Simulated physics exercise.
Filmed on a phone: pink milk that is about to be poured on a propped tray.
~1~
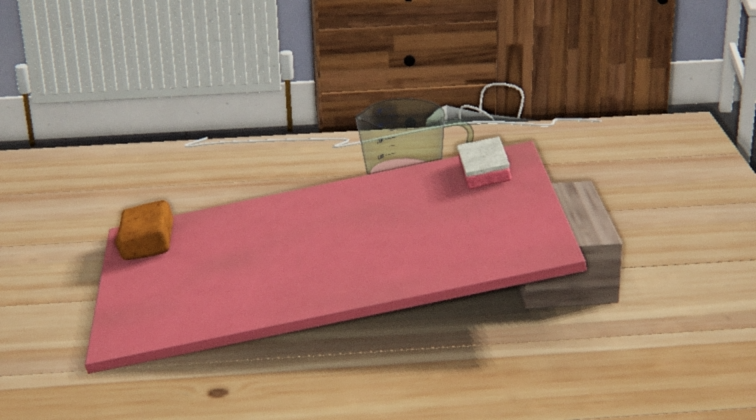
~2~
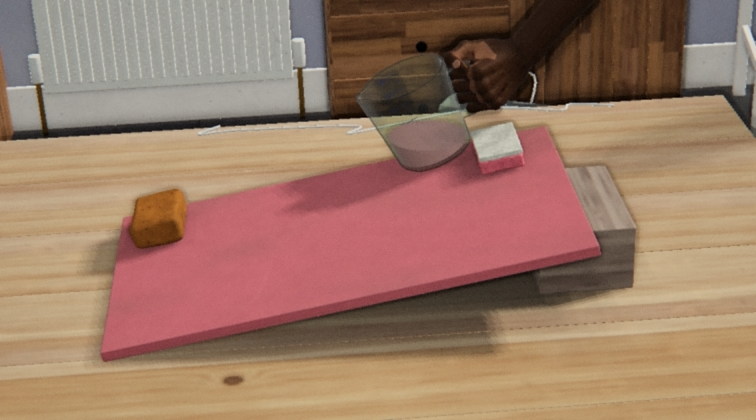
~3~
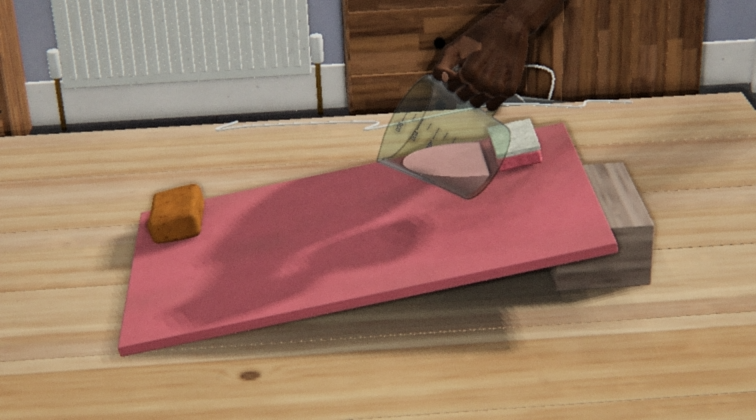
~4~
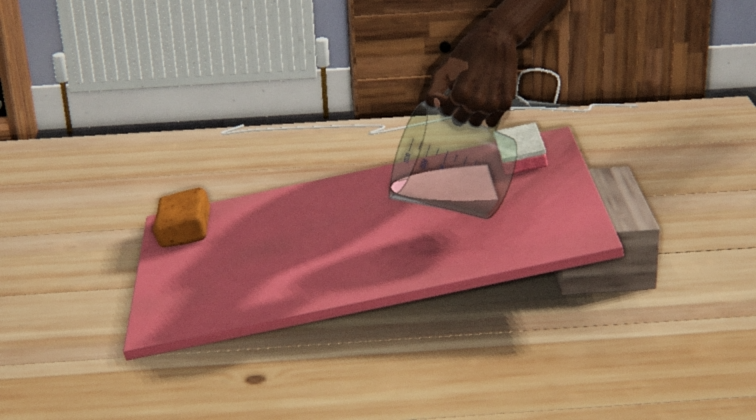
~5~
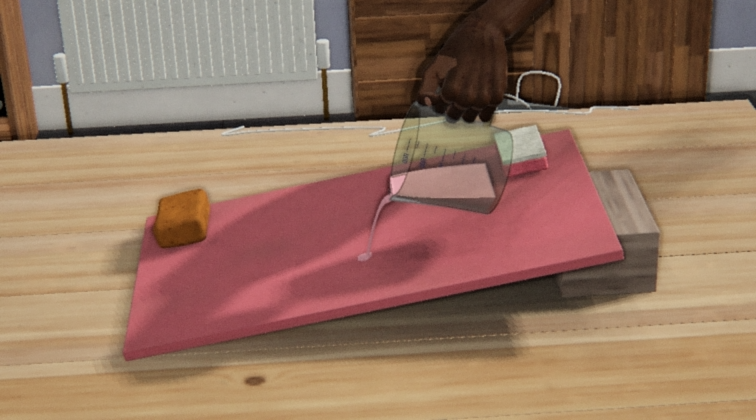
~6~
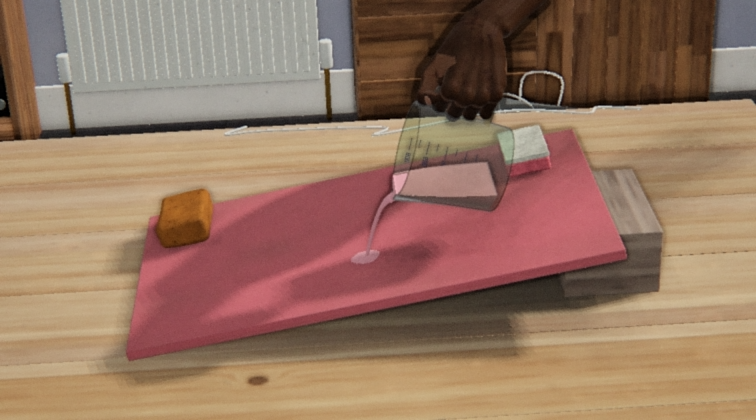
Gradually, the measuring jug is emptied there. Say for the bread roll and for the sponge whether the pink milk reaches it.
Reached or not: Bread roll: No; sponge: No.
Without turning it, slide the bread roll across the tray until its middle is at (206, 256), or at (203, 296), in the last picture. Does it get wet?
In case one it is hit by the spill, and in case two it is hit by the spill.
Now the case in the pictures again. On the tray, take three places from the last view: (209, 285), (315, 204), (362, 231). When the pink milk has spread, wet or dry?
Point one is caught by it, point two is never touched, point three is never touched.
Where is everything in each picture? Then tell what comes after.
In the first frame, the tray slopes down to the left; measuring jug (404, 149) nearly empty; bread roll (145, 230); sponge (484, 163).
In the second frame, measuring jug (419, 113) tipped 20° with all of its load; bread roll (159, 219).
In the third frame, measuring jug (444, 139) tipped 55° with all of its load; sponge (515, 145).
In the fourth frame, the tray slopes down to the left; measuring jug (452, 163) tipped 65° with all of its load; bread roll (182, 218).
In the fifth frame, the first of it lands; measuring jug (449, 160) tipped 70° with all of its load; sponge (521, 152).
In the sixth frame, the first of it lands; measuring jug (451, 158) tipped 75° with nearly all of its load; bread roll (185, 219); sponge (524, 151).
A moment on, it runs down to the left; the bread roll is untouched; the sponge is untouched.
Further on, it runs down to the left and off the end; the bread roll is untouched; the sponge is untouched.
When it is over, it runs down to the left and off the end; the bread roll is untouched; the sponge is untouched.
